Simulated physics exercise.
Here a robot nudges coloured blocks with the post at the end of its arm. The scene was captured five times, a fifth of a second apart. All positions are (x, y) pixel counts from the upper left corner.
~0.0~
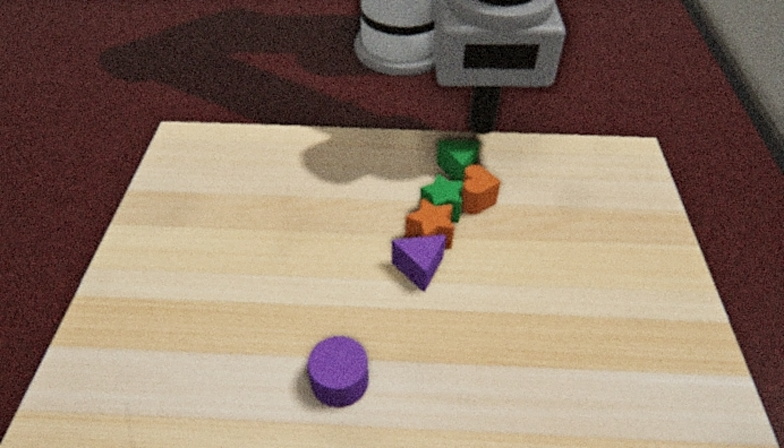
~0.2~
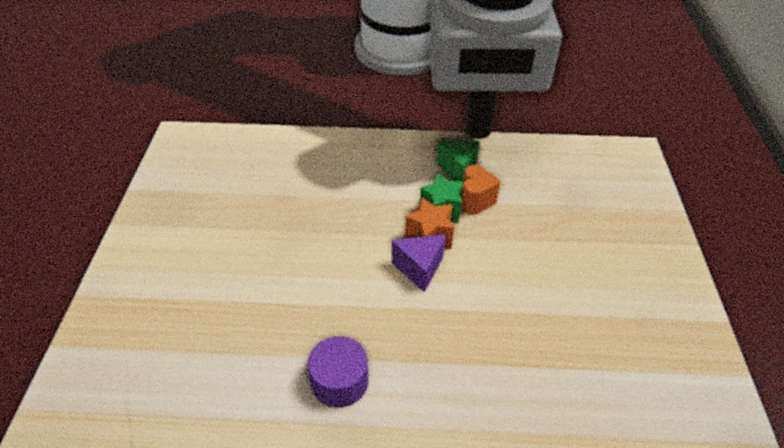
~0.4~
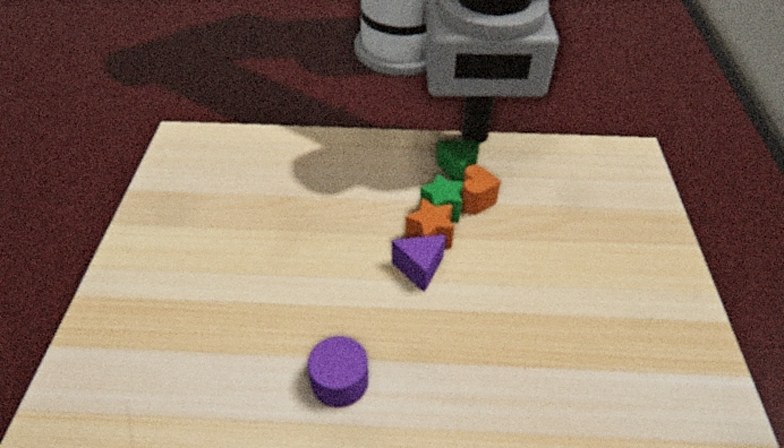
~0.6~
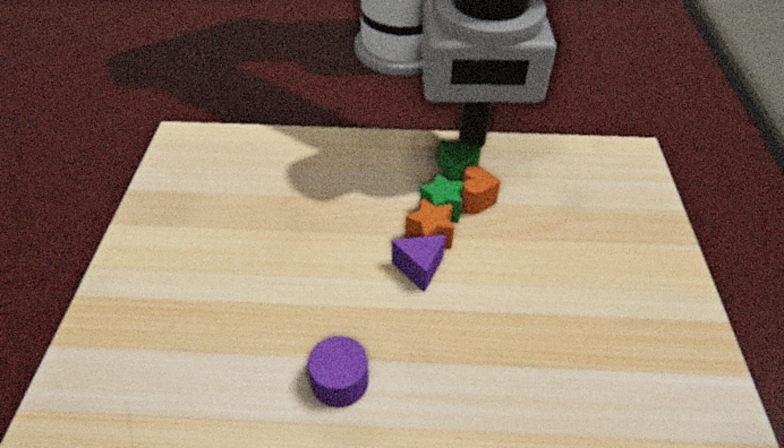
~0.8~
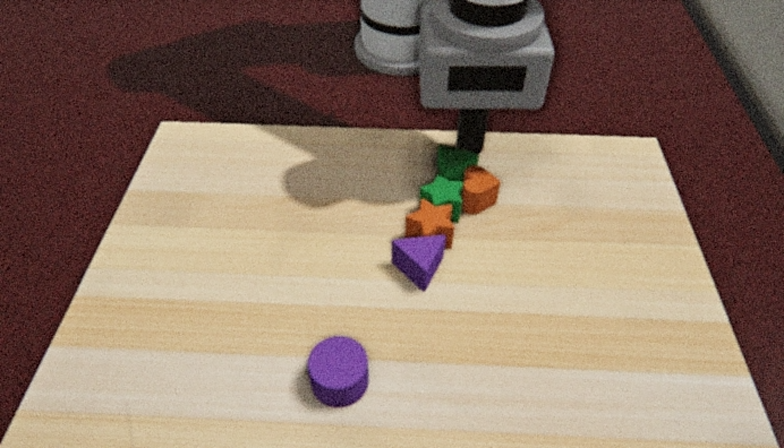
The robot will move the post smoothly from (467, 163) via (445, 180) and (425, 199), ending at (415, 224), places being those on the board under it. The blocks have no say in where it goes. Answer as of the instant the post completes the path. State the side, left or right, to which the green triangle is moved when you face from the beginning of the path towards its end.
Rightward.
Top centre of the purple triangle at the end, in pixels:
I think it will end close to (423, 275).
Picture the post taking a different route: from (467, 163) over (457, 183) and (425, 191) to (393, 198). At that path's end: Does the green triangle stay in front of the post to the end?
Short answer: Yes.
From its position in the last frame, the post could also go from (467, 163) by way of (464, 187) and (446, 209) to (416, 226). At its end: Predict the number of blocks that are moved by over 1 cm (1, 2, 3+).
By the end, three or more blocks will have moved.
On the path given first. One third of the way, post (445, 165); purple triangle (421, 251); orange star-shaped block (431, 220); green star-shaped block (429, 193), turned 40° anticlockwise; green triangle (425, 170), turned 20° clockwise.
Two thirds of the way, post (426, 184); purple triangle (423, 266), turned 30° clockwise; orange star-shaped block (433, 238), turned 30° anticlockwise; green star-shaped block (414, 212), turned 65° anticlockwise; green triangle (400, 186), turned 30° clockwise.
At the end, post (415, 209); purple triangle (423, 275); orange star-shaped block (429, 244), turned 55° anticlockwise; green star-shaped block (397, 224), turned 80° anticlockwise; green triangle (386, 192), turned 65° clockwise; orange heart-shaped block unmoved.
